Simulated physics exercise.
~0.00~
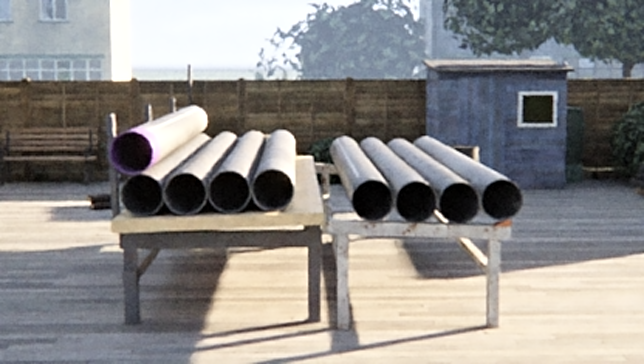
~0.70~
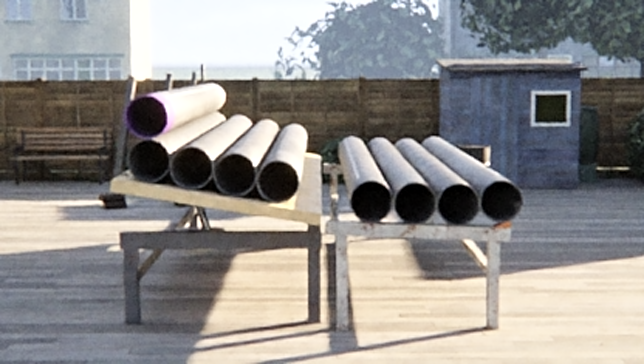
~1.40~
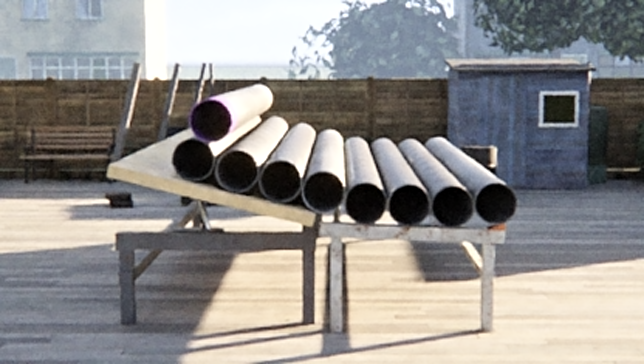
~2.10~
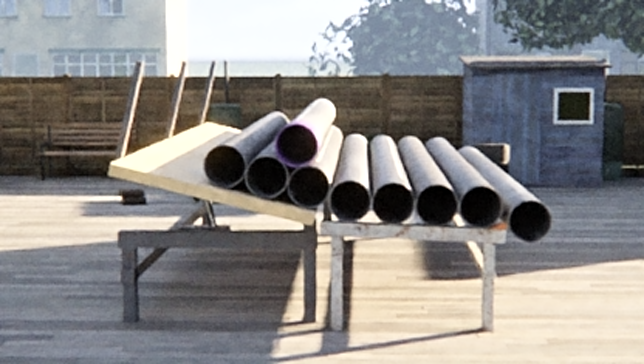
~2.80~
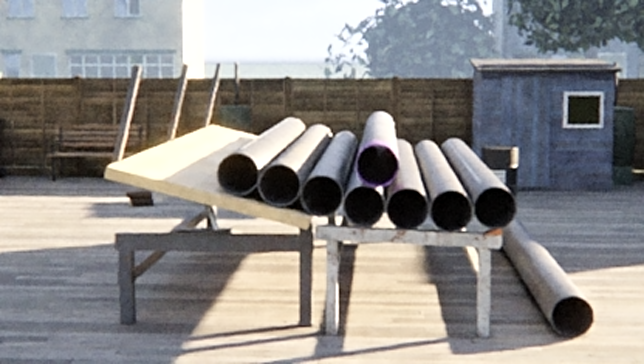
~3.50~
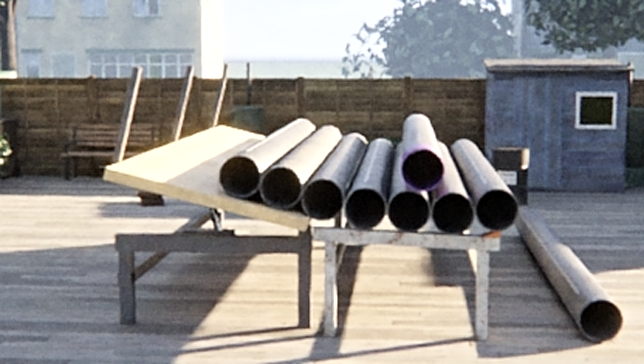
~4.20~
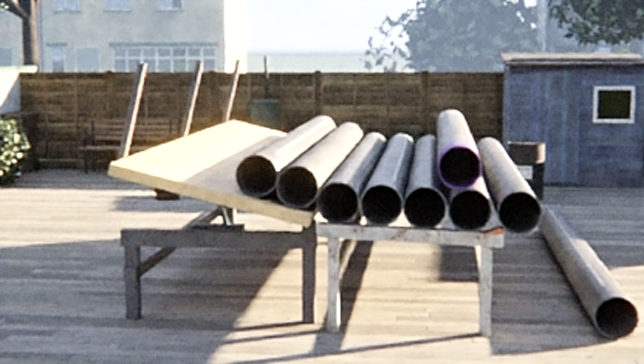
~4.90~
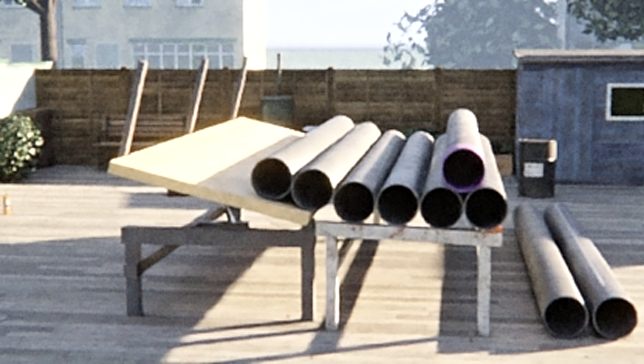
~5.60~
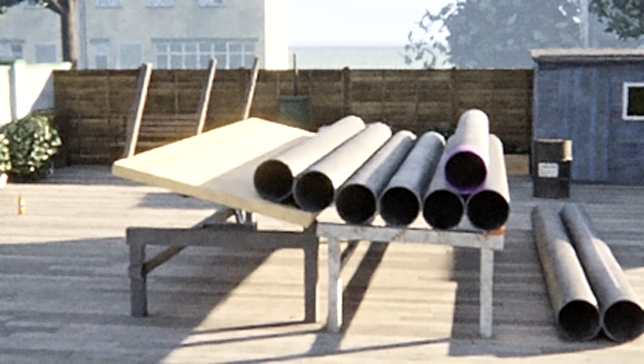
Purple-marked pipe riding over other pipes as a tilting table rolls them right, two dropping to the floor before the rest settle.
